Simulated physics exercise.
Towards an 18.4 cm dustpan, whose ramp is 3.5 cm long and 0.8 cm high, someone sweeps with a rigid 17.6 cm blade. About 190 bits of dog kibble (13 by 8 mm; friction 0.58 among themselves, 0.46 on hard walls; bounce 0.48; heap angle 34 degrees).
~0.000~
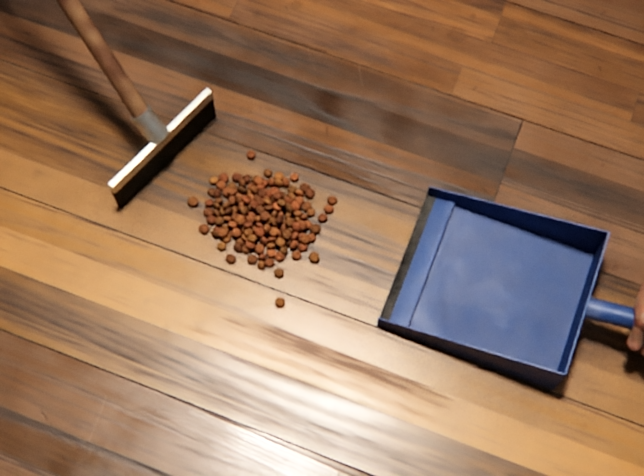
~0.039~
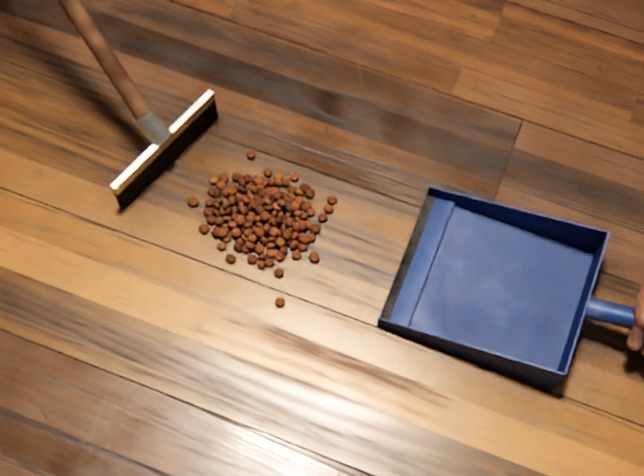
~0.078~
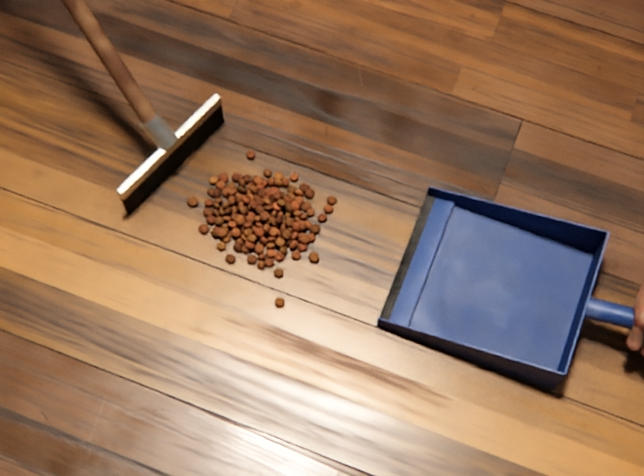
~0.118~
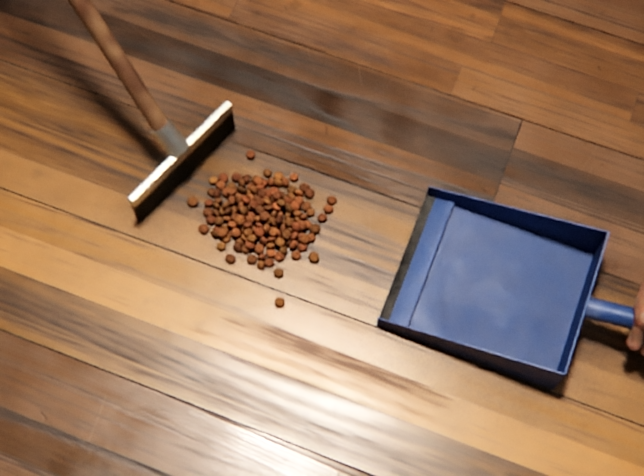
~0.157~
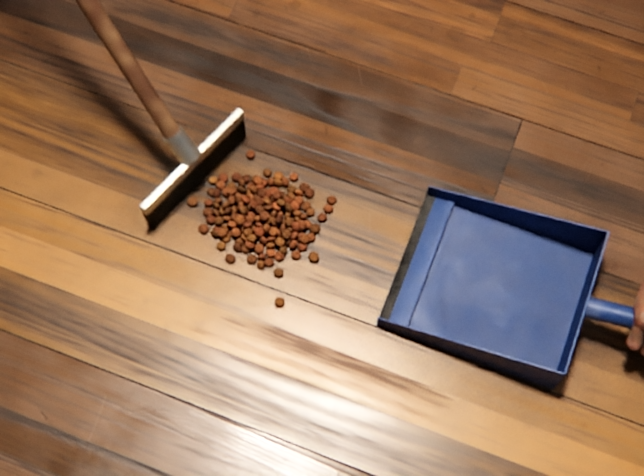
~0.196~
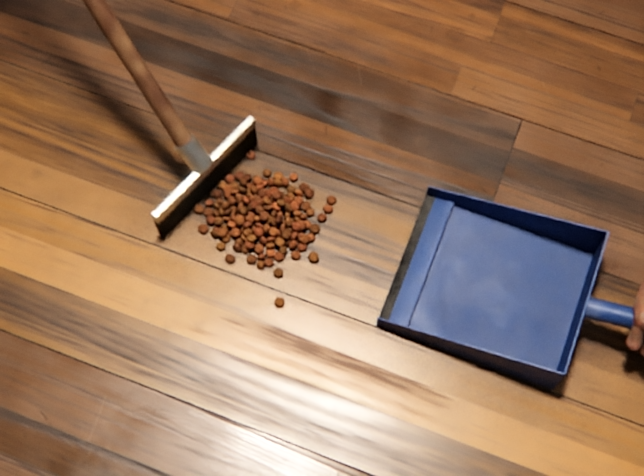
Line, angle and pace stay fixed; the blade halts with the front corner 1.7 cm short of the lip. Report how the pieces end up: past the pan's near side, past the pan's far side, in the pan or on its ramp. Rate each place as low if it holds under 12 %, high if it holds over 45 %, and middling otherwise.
Near side - middling; far side - low; pan - middling.
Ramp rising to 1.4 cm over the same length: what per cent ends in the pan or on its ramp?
It would be roughly 15 percent.
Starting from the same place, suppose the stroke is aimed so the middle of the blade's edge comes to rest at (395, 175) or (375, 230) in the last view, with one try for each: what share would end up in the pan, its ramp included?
Around 0 per cent, and around 5 per cent.
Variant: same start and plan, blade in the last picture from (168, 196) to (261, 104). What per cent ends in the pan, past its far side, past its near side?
Pan 0 % / far 0 % / near 0 %.
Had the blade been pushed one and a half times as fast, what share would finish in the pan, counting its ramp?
Roughly 25 in a hundred.
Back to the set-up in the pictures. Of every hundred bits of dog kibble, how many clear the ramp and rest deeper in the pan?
Roughly 5 per cent.
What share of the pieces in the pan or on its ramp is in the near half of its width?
Estimate: Close to 80 %.
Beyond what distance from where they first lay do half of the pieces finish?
Median shift: Approx. 18 cm.
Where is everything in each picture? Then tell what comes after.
The first frame shows blade from (114, 188) to (208, 96), moved 0.0 cm, 0 of the pieces shifted so far; middle of the pieces at (259, 213); pan at (503, 294).
The second frame shows blade from (116, 189) to (211, 97), moved 0.4 cm, 0 of the pieces shifted so far; middle of the pieces at (259, 213).
The third frame shows blade from (123, 194) to (217, 102), moved 1.4 cm, 0 of the pieces shifted so far; middle of the pieces at (258, 213).
The fourth frame shows blade from (134, 202) to (228, 109), moved 3.2 cm, 0 of the pieces shifted so far; middle of the pieces at (258, 213).
The fifth frame shows blade from (146, 210) to (240, 116), moved 5.0 cm, 0 of the pieces shifted so far; middle of the pieces at (258, 213).
The sixth frame shows blade from (157, 218) to (251, 124), moved 6.9 cm, 8 of the pieces shifted so far; middle of the pieces at (258, 213); pan at (503, 294). Its pace works out near 0.47 m/s, heading 14 degrees towards the viewer's side.
After 0.43 s, middle of the blade 15 cm from the lip; 0 % over the lip, far side 0 %, near side 10 %.
After 0.59 s, middle of the blade 8 cm from the lip; 0 % over the lip, far side 0 %, near side 20 %.
Then, at 0.87 s, middle of the blade 5 cm from the lip; 20 % over the lip, far side 0 %, near side 35 %.
By 1.3 s all is still; near side 35 %, far side 0 %, pan 20 %, in front of the lip or behind the blade 45 %.
